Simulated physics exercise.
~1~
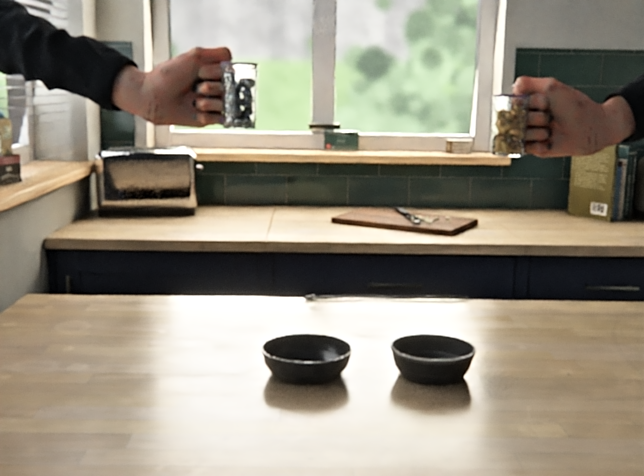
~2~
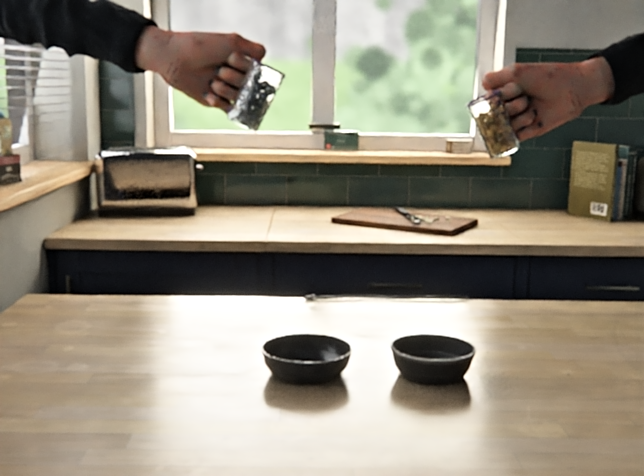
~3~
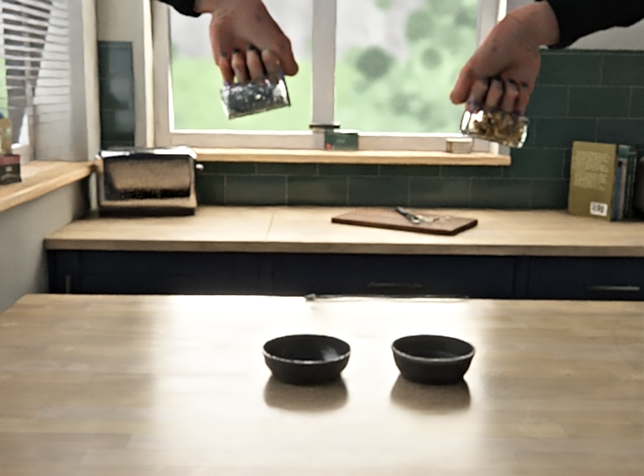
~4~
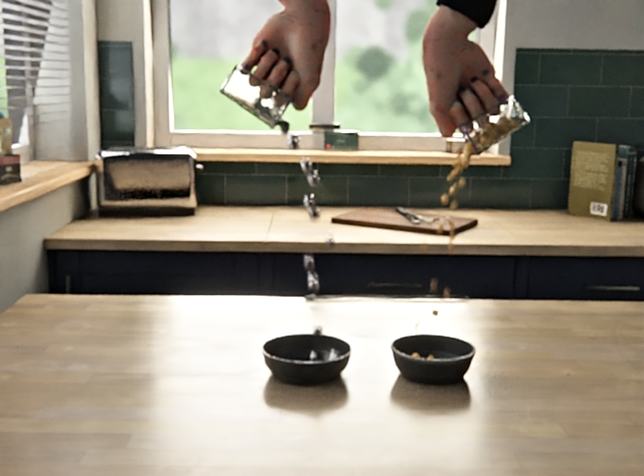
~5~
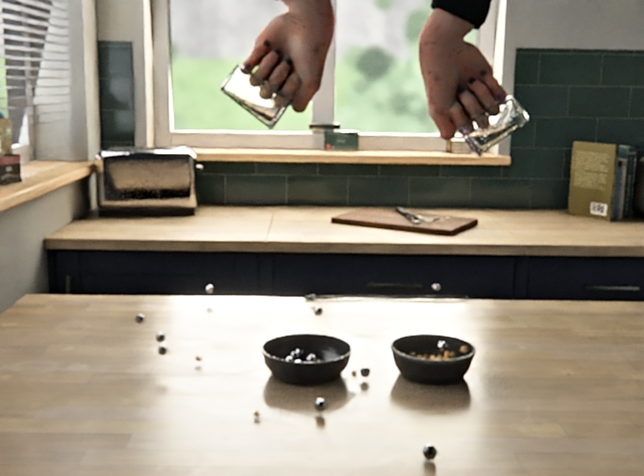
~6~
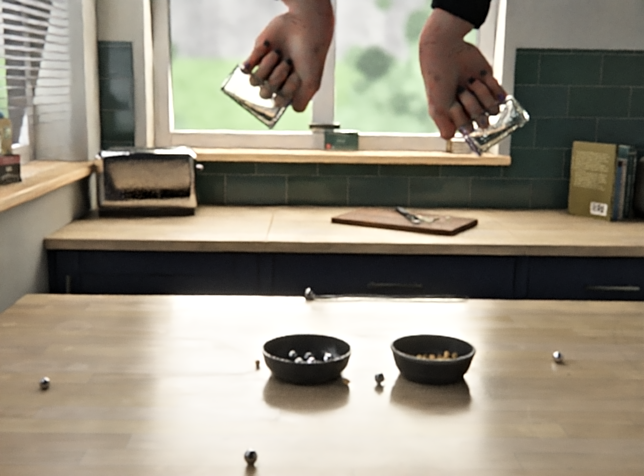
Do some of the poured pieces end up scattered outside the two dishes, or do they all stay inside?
Some pieces end up scattered on the table around both dishes. The left one loses many of its shiny balls, while the right one keeps nearly all of its pieces.
Two hands overturn clear cups, and small pieces land in dark dishes and scatter around them.
